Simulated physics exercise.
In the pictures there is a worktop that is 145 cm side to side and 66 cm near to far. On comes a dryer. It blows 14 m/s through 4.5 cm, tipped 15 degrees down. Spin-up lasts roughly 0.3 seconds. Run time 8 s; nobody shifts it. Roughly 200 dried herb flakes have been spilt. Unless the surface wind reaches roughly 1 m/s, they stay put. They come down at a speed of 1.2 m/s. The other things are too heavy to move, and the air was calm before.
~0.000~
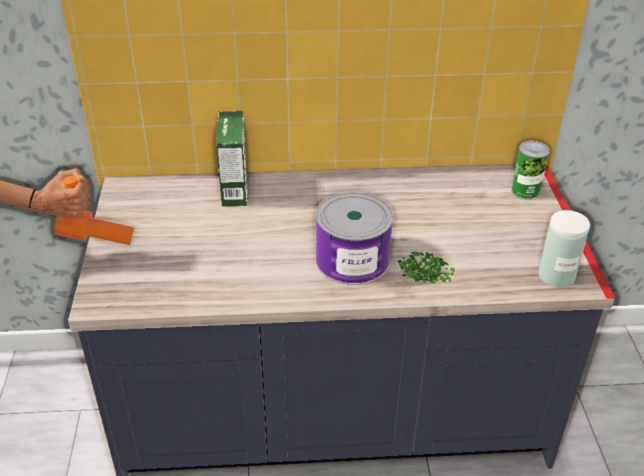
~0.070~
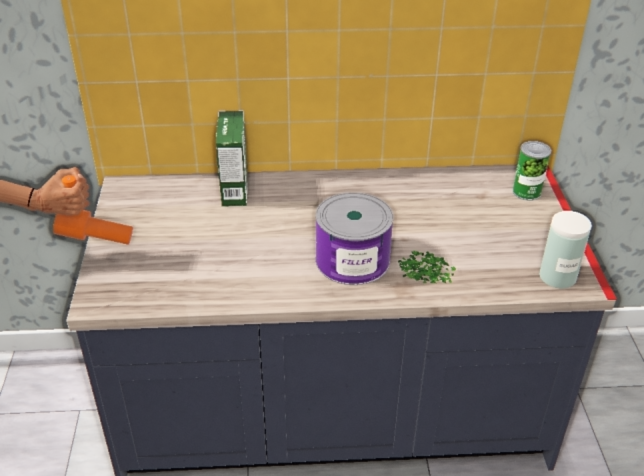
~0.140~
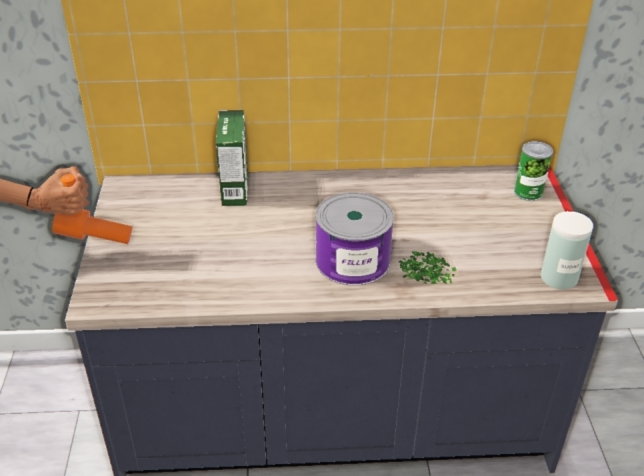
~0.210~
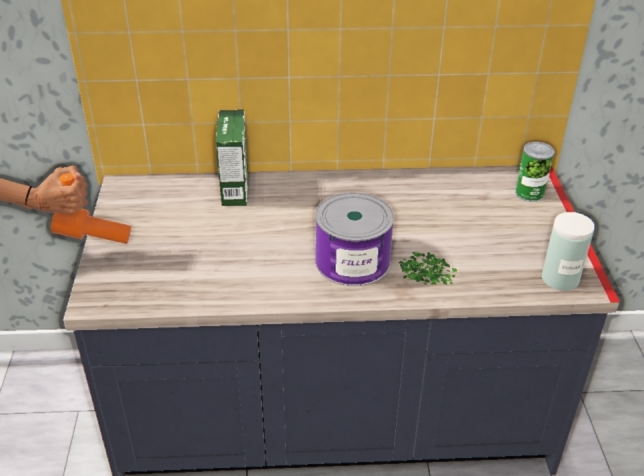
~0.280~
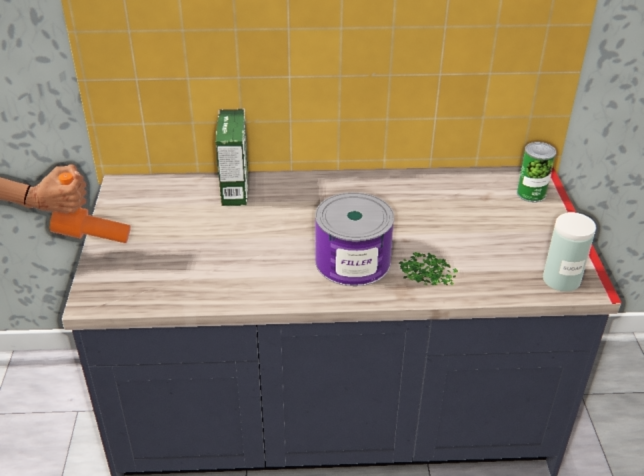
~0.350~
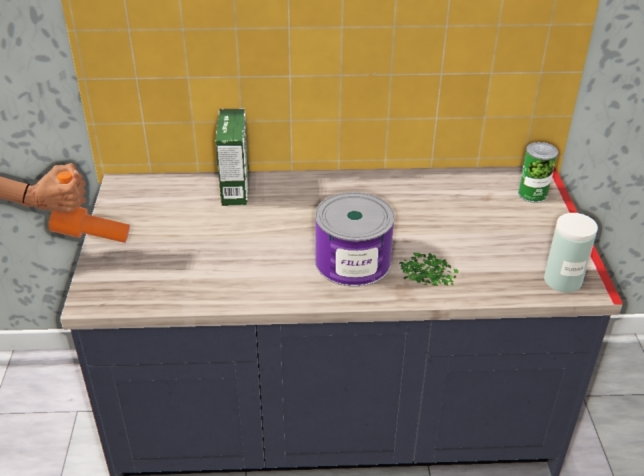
A hand holds an orange dryer at the worktop's left while the herb flakes stay still.
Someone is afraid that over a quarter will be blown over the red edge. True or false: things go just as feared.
False.
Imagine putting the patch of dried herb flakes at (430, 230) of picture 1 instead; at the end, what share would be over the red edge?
Share at the end: About 80 %.
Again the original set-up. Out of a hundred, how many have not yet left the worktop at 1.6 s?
That works out to roughly 100 % remaining.
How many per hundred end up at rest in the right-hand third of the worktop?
Something close to 40 % ends up there.
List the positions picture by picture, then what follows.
The middle of the dried herb flakes is near (426, 266), none has stirred yet and the mouth of the dryer is at (132, 236), in the first frame.
The middle of the dried herb flakes is near (426, 266), none has stirred yet and the red edge is centred on (578, 224), in the second frame.
The middle of the dried herb flakes is near (427, 267), none has stirred yet, the top of a large tin is at (355, 215) and the top of a jar is at (573, 223), in the third frame.
The middle of the dried herb flakes is near (427, 268) and none has stirred yet, in the fourth frame.
The middle of the dried herb flakes is near (427, 268) and none has stirred yet, in the fifth frame.
The middle of the dried herb flakes is near (428, 269) and none has stirred yet, in the sixth frame.
After 1.6 s the count stands so, 0 % are over the red edge; the middle of those still in play is near (428, 269).
After 2.6 s the count stands so, 0 % are over the red edge; the middle of those still in play is near (428, 269).
After 4.4 s the count stands so, 0 % are over the red edge; the middle of those still in play is near (428, 269).
After 8.0 s, at the end, 0 % are over the red edge; the middle of those still in play is near (428, 269).
